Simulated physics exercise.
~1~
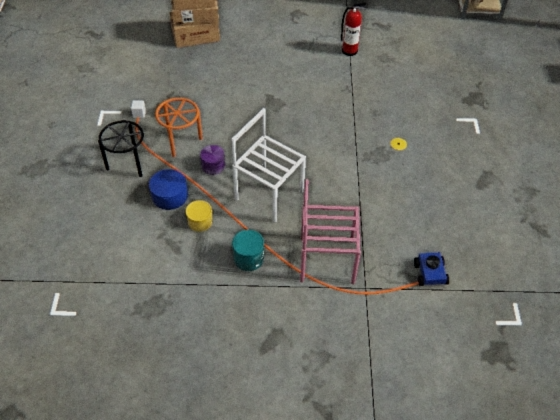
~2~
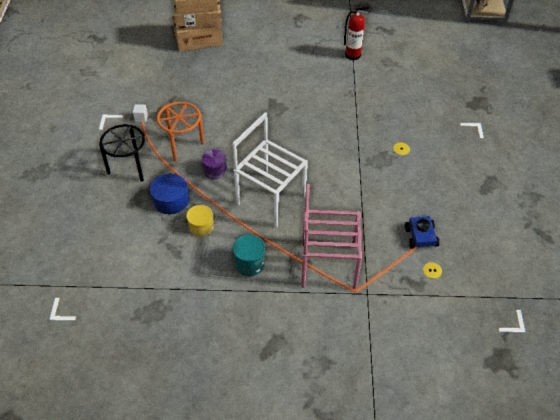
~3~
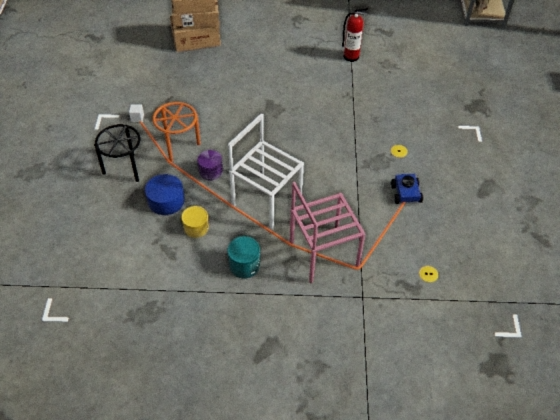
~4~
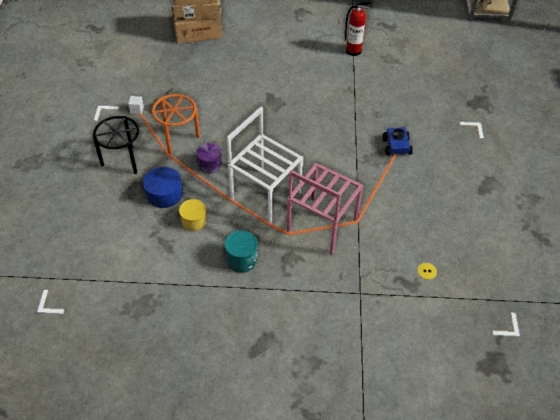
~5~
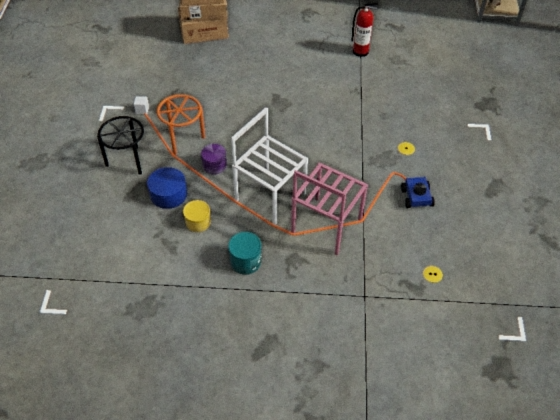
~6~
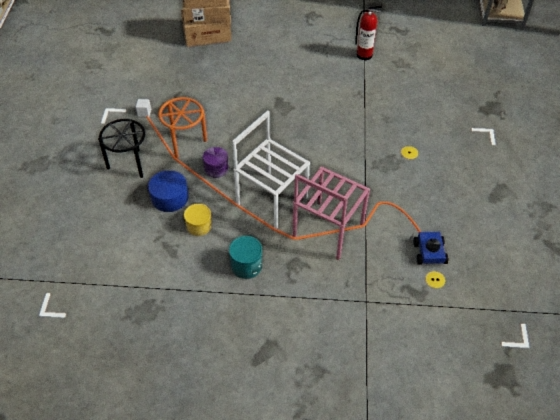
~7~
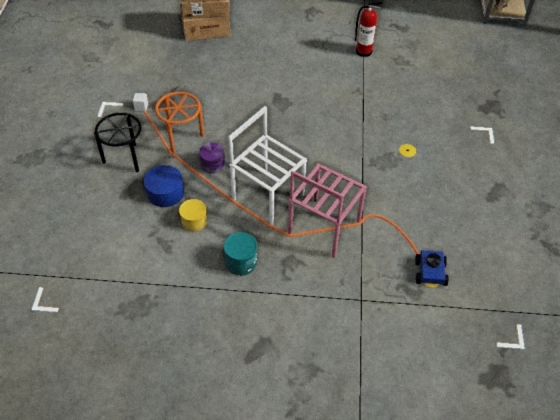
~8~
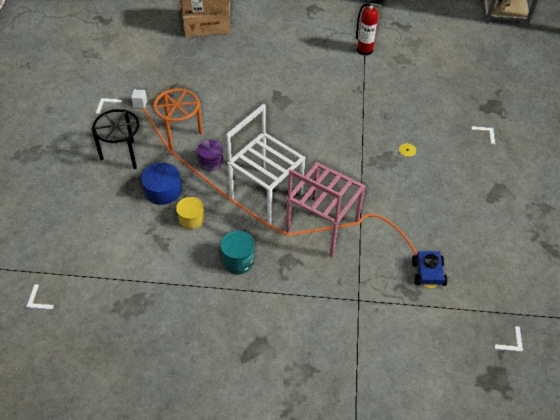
On a concrete shop floor, a little blue cart trailing an orange lead through stools, tubs and chairs drove up to the far yellow mark, the lead dragging and turning the pink chair, then rolled back down and stopped on the near mark, lead slack.
